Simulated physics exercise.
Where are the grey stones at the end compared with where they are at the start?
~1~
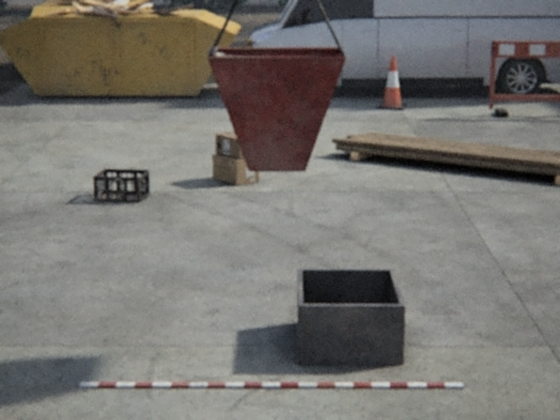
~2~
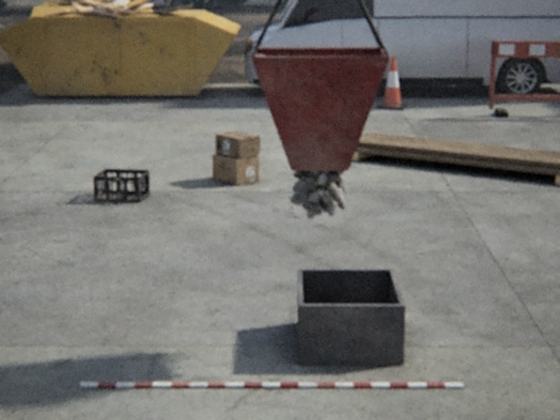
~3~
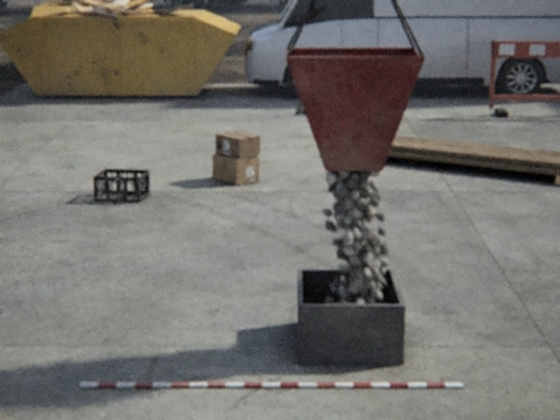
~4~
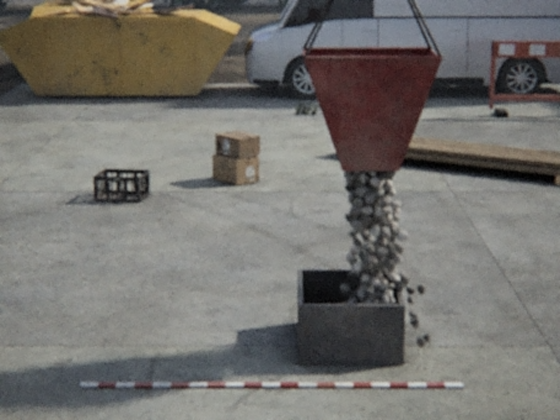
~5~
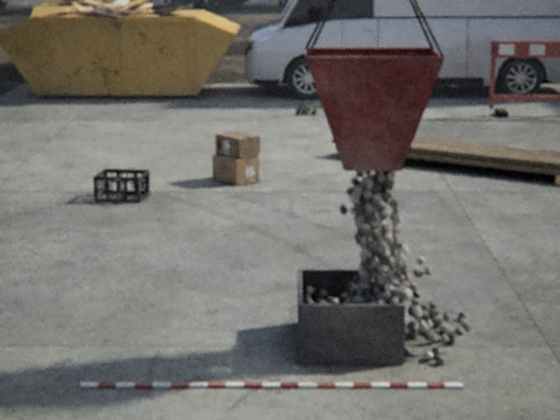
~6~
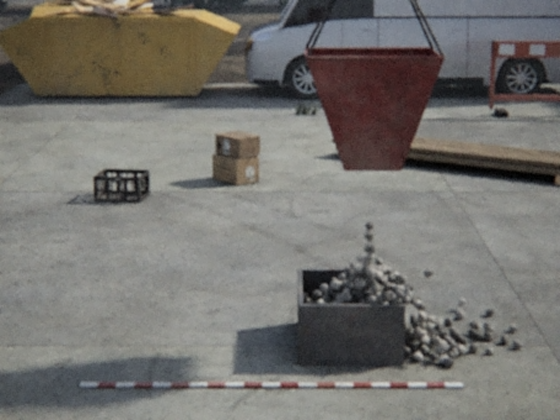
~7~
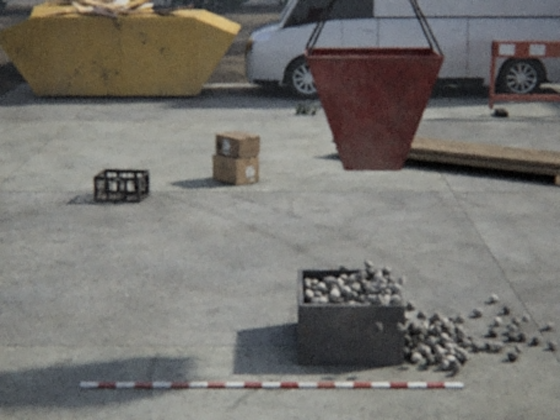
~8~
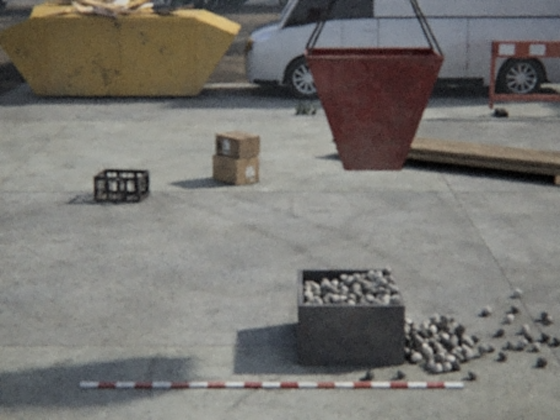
At the start the stones are out of sight inside the hanging red skip. By the end they lie lower and farther right, most of them heaped in the dark bin and the rest scattered on the ground, mainly to its right.
